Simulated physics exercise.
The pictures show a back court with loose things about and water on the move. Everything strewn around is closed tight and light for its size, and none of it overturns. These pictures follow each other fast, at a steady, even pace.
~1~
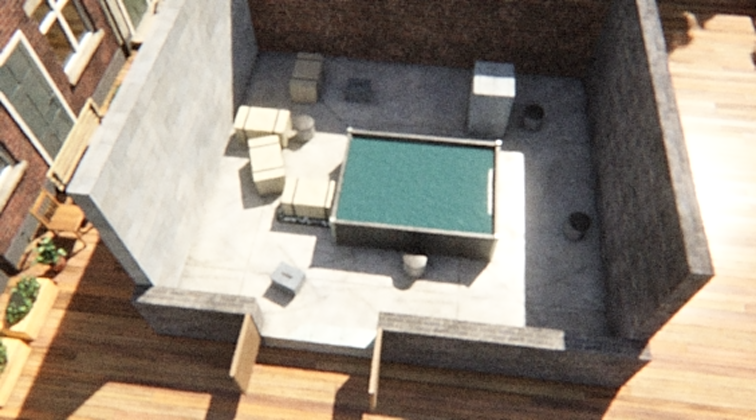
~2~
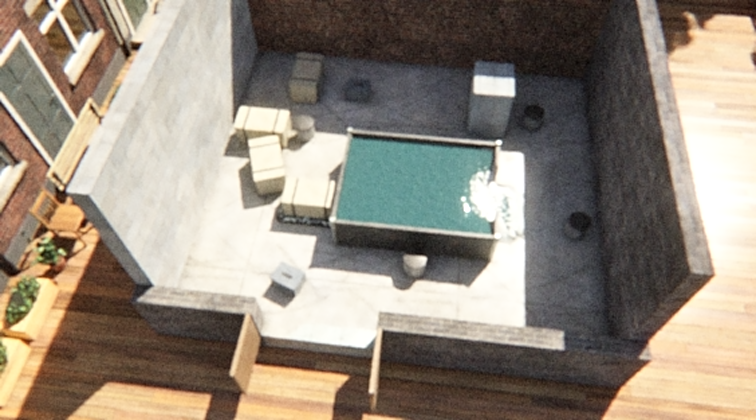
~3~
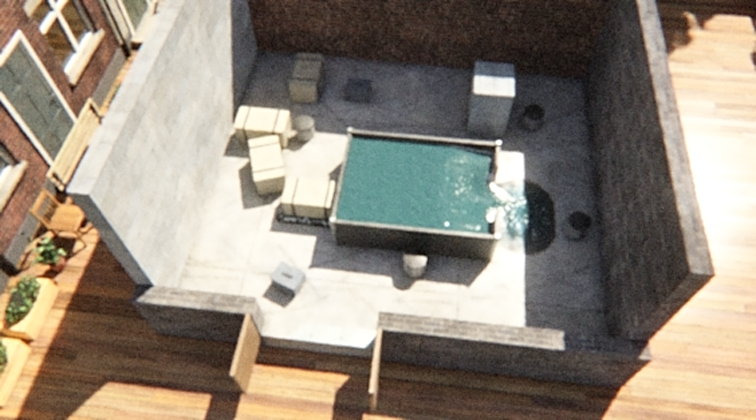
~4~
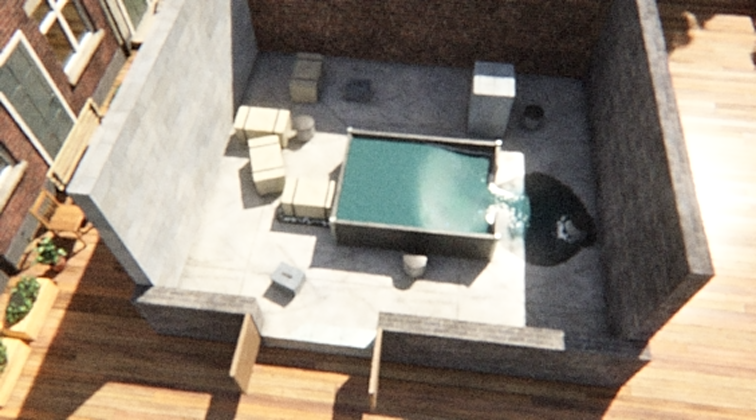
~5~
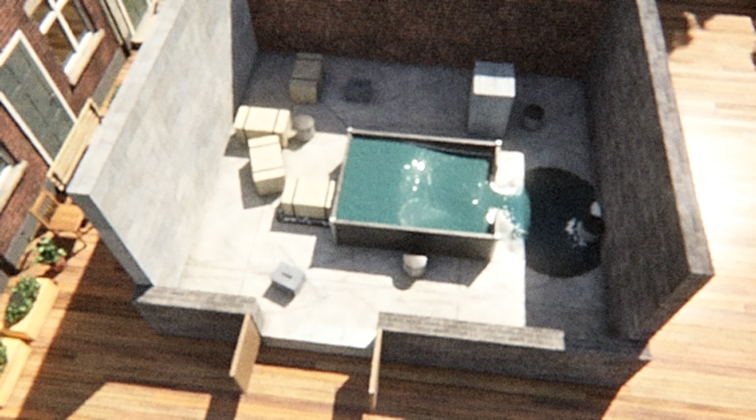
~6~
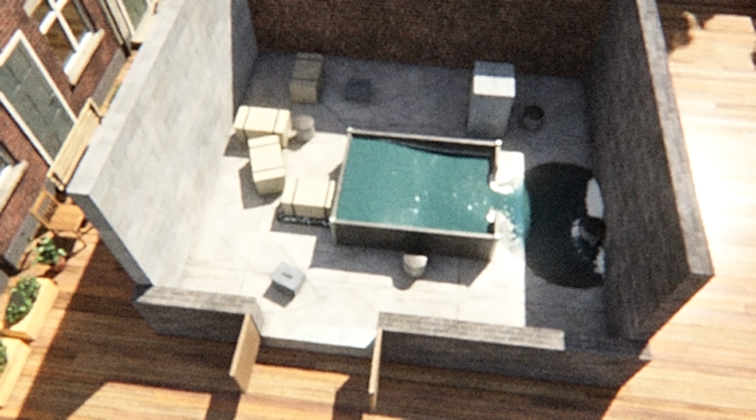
At the start, a still, teal pool of water fills a raised tank in a walled court with pale crates and pails around it. White water then breaks over the tank's right end and spreads in a dark, widening patch across the floor, reaching a pail near the right wall, which shifts slightly.
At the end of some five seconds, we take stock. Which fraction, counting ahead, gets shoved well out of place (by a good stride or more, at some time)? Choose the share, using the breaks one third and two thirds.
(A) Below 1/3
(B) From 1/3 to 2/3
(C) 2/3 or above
A, below 1/3.
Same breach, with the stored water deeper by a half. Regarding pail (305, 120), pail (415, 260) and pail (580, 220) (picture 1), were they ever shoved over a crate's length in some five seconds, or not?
The first one: Doesn't reach it. The second: Reaches it. The third: Reaches it.
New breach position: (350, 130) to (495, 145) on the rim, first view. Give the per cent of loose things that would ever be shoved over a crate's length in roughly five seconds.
About 40 per cent.
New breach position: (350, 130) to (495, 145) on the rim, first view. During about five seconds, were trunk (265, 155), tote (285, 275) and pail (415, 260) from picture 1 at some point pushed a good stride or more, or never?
Well, in order they come out as below the mark, below the mark and below the mark.
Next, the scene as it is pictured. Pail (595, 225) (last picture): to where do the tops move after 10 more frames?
Somewhere near (550, 320).
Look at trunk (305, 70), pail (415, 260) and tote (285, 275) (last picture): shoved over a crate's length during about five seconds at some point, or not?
Item one never gets that far, item two gets that far, item three never gets that far.
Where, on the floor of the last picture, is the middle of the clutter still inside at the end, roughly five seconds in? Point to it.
That averages to about (319, 167) on the floor.
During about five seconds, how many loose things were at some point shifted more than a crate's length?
I make it 3 of them.
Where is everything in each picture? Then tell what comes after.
In the first frame, a pail at (580, 221) rests on the ground; a pail at (415, 258), on the bottom; 0 of 10 have shifted.
In the second frame, a pail at (580, 221), on the bottom; a pail at (415, 258) rests on the ground; 0 of 10 have shifted.
In the third frame, a pail at (580, 221), on the bottom; a pail at (415, 258), on the bottom; 0 of 10 have shifted.
In the fourth frame, a pail at (582, 221) rests on the ground, close to its start; a pail at (415, 258) rests on the ground; 0 of 10 have shifted.
In the fifth frame, a pail at (594, 224) rests on the ground, close to its start; a pail at (415, 258) rests on the ground; 1 of 10 have shifted.
In the sixth frame, a pail at (594, 225) floats, close to its start; a pail at (415, 258) rests on the ground; 1 of 10 have shifted.
A moment on, 0 of 10 are well off their spots; 1 afloat.
Next, 1 of 10 are well off their spots; 0 afloat.
Later, 1 of 10 are well off their spots; 0 afloat.
In the end, 3 of 10 are well off their spots, and 3 have been at some point; 2 afloat.
